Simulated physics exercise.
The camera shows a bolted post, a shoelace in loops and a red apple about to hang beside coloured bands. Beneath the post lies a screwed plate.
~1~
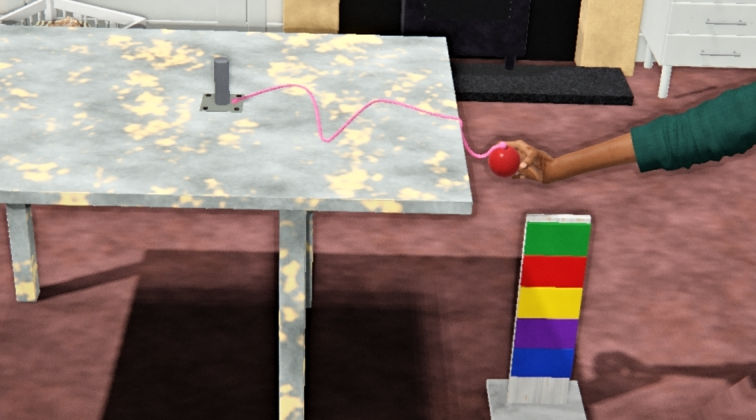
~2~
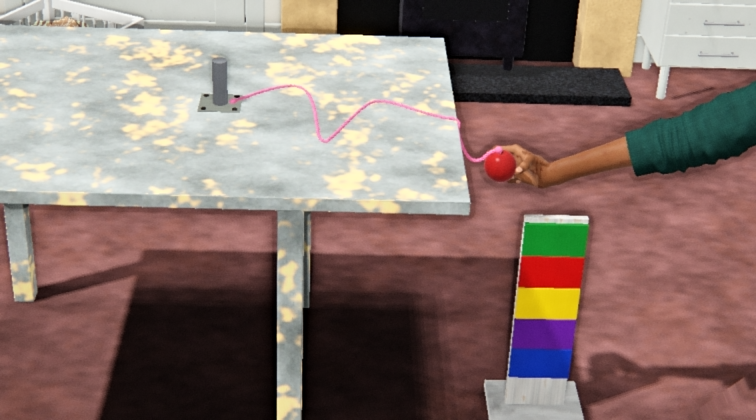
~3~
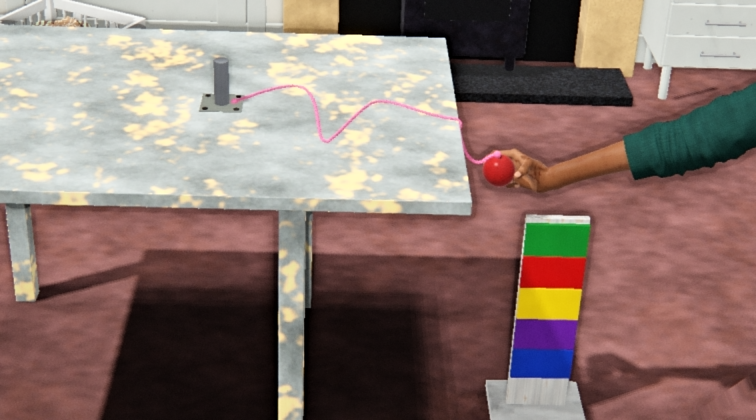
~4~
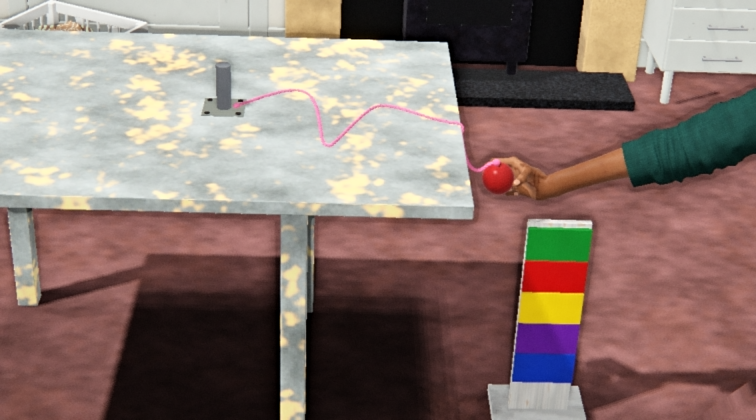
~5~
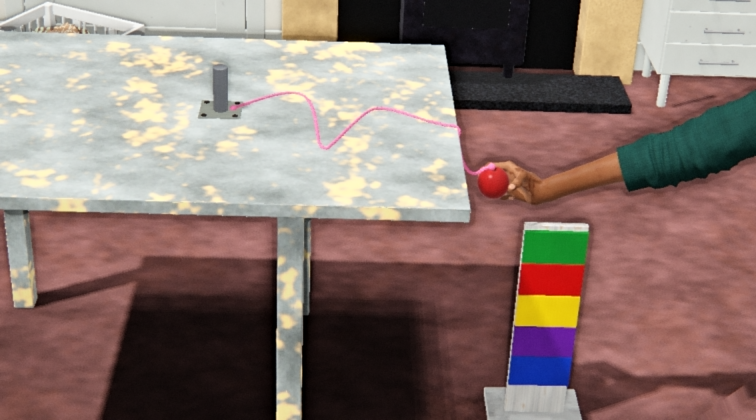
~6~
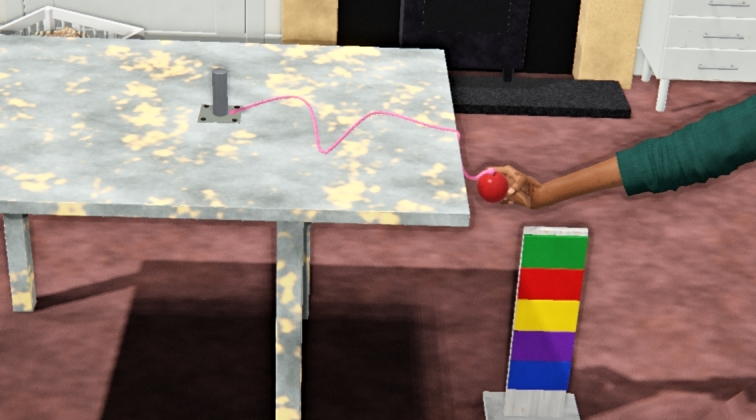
A hand held a small red ball tied to a loose pink string just off the right edge of a mottled table, lowering it slightly near a striped colored board while the string stayed slack.
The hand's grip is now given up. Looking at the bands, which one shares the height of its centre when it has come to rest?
The blue one shares that height.
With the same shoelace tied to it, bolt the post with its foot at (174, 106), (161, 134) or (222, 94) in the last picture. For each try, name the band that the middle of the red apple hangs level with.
Answer, in order: Purple, purple, blue.
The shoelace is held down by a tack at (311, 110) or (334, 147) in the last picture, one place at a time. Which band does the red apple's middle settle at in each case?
One after the other, purple; red.
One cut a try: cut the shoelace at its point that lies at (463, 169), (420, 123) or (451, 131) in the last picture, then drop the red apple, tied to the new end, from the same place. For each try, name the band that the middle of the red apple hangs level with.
First try: Purple; second try: Red; third try: Yellow.
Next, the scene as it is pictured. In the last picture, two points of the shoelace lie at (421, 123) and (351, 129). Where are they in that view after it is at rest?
First one close to (445, 258), second close to (454, 174).
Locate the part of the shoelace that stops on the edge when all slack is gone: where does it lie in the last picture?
Approximately at (332, 148) in the final frame.
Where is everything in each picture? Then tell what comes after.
In the first frame, red apple (504, 161); green (557, 241); red (554, 273); yellow (550, 304); purple (546, 334); blue (543, 364).
In the second frame, red apple (501, 166); shoelace through (266, 91) (314, 106) (329, 139) (367, 105) (442, 117).
In the third frame, red apple (499, 170).
In the fourth frame, red apple (498, 178); shoelace through (270, 95) (318, 111) (333, 144) (370, 110) (445, 122).
In the fifth frame, red apple (493, 183).
In the sixth frame, red apple (493, 187); shoelace through (266, 102) (314, 117) (329, 150) (366, 117) (441, 129).
Early on, apple near (466, 362); level with blue.
Midway, apple near (415, 348); level with blue.
Near the end, apple near (451, 364); level with blue.
Finally, apple near (434, 362); level with blue. Its middle rests at the blue band.
